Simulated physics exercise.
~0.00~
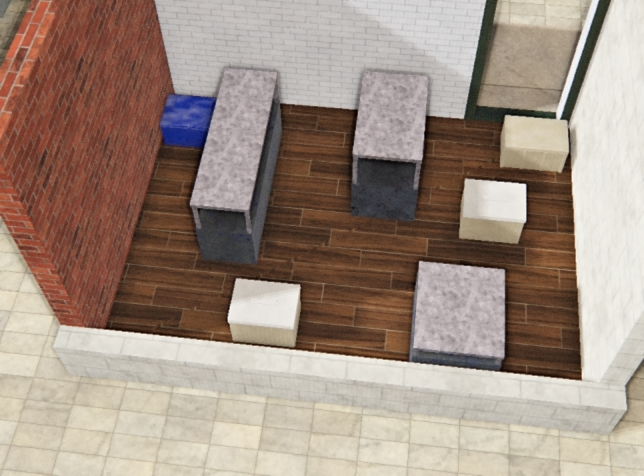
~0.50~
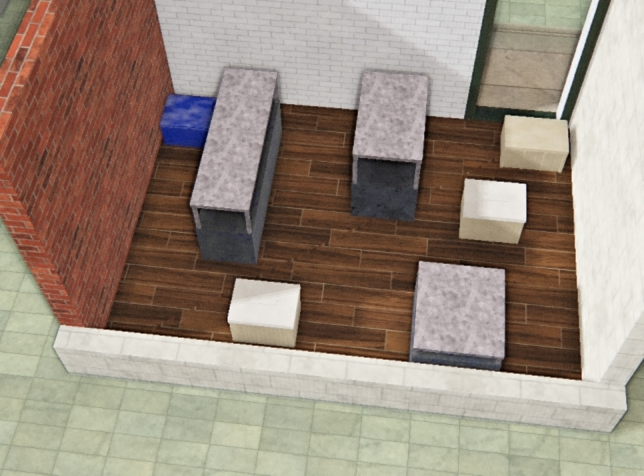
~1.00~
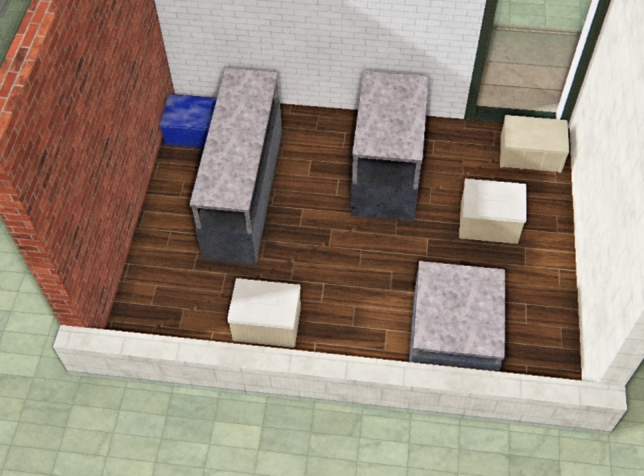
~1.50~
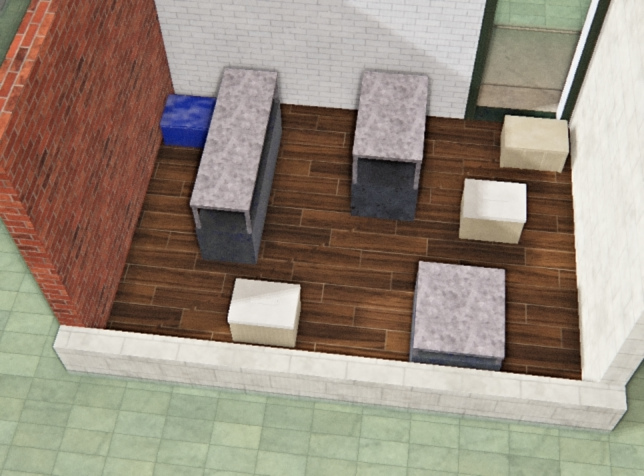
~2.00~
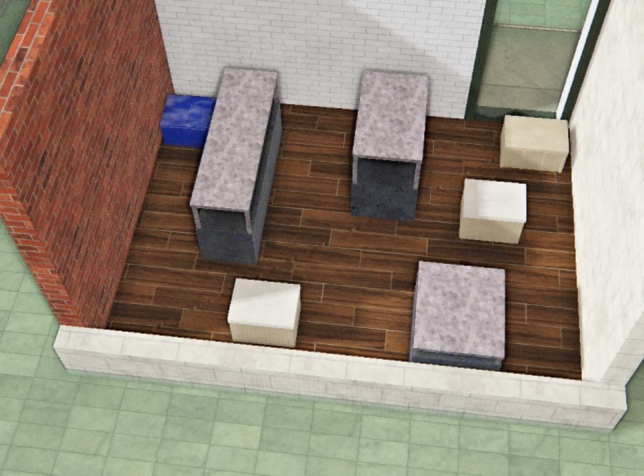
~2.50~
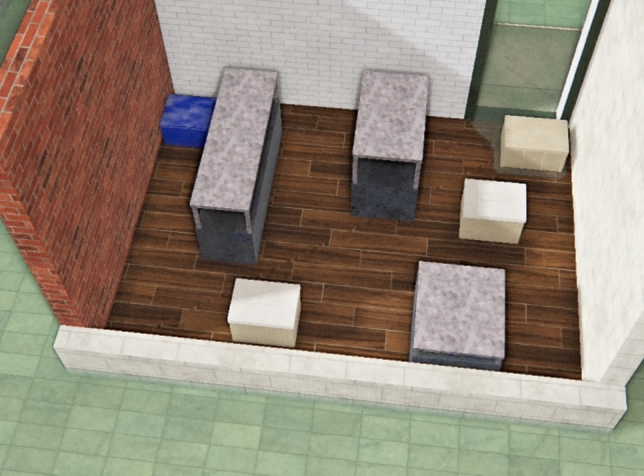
In the video, a small store with grey counters, pale boxes and a blue crate is seen from above as greenish water covers the paving outside, then a faint patch spreads just inside the open doorway, while nothing indoors shifts.
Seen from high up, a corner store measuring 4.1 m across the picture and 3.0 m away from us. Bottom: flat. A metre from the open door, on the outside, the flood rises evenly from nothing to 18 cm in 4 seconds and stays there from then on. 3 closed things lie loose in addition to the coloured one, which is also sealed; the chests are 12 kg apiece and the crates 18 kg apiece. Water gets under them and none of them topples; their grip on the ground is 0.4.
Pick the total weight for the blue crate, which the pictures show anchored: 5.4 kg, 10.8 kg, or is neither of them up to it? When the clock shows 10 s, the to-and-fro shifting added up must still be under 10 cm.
5.4 kg is enough.
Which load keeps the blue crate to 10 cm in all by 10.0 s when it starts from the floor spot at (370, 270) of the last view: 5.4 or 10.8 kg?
No load works.
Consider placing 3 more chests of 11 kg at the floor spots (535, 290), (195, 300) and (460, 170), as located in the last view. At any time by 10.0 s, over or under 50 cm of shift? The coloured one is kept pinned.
In that order: More, under, past it.
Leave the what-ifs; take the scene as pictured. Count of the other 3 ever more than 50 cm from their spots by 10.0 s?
I make it 3.
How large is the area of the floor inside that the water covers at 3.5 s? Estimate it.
Wet: Near 1.0 m2.
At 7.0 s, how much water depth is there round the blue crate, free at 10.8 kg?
About 0 cm.
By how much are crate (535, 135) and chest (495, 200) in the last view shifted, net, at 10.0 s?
They sit 150 cm and 200 cm away, in the order given.
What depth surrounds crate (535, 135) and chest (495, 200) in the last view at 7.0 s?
Some 11 cm at the first, some 8 cm at the second.
After 3.5 s the blue crate would be 0 cm from its start with 5.4 kg and 0 cm from its start with 10.8 kg; 0 cm of water round it then.
After 4.5 s the blue crate would be 0 cm from its start with 5.4 kg and 0 cm from its start with 10.8 kg; 0 cm of water round it then.
After 7.0 s the blue crate would be 0 cm from its start with 5.4 kg and 0 cm from its start with 10.8 kg; 0 cm of water round it then.
After 10.0 s the blue crate would be 0 cm from its start with 5.4 kg and 0 cm from its start with 10.8 kg; 1 cm of water round it then.
